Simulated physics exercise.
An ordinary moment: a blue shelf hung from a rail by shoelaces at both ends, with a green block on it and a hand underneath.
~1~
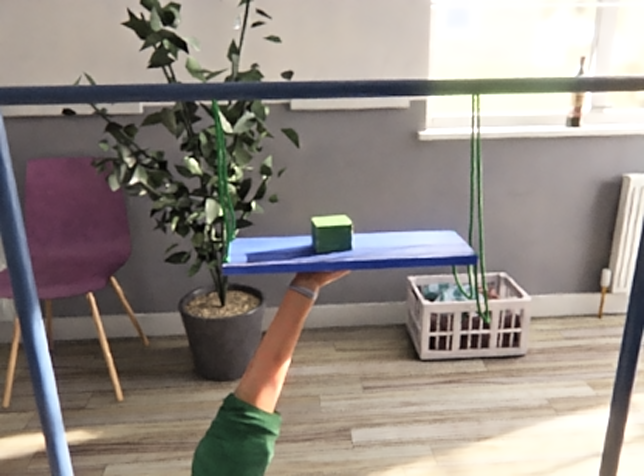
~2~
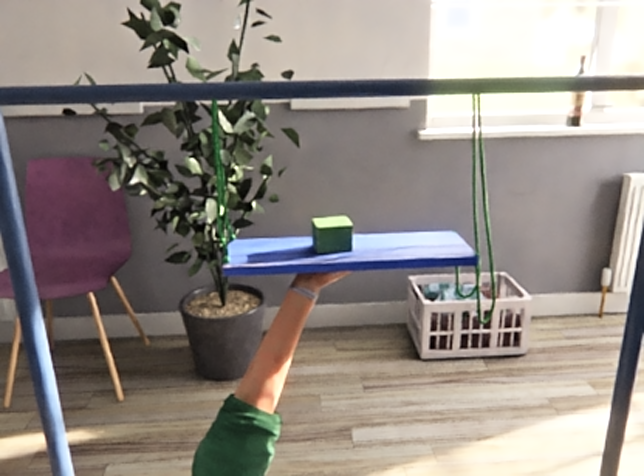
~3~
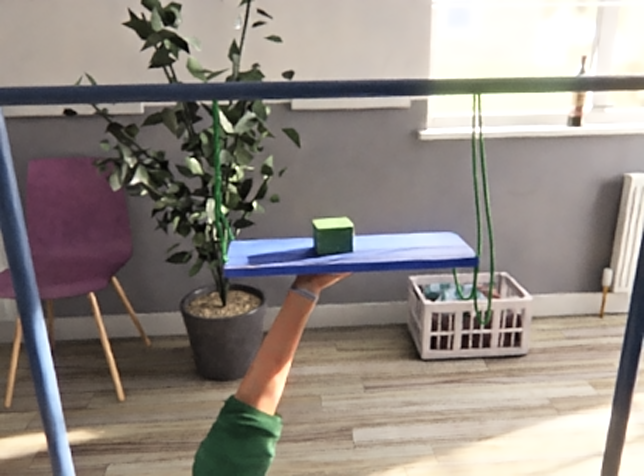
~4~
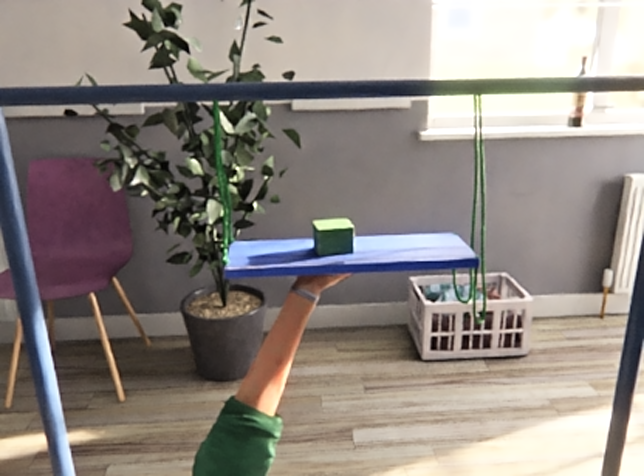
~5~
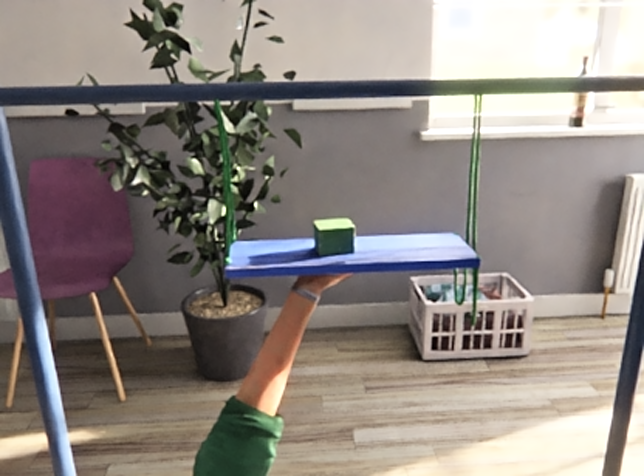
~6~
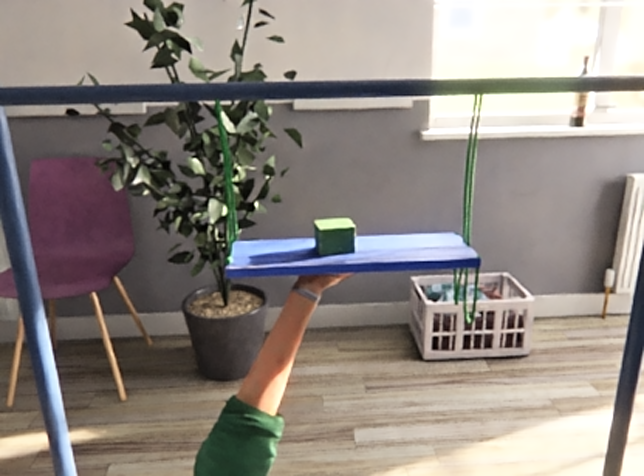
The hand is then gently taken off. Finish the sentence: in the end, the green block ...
In the end, the green block slips off the right end.
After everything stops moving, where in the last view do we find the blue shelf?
When things settle, its middle is close to (293, 322).
Then, 0.80 s later than the last view, board tipped 37° down to the right; block on the floor.
Then, 1.42 s later than the last view, board tipped 39° down to the right; block on the floor.
Finally, board tipped 39° down to the right; block on the floor. The green block is shed rightwards.
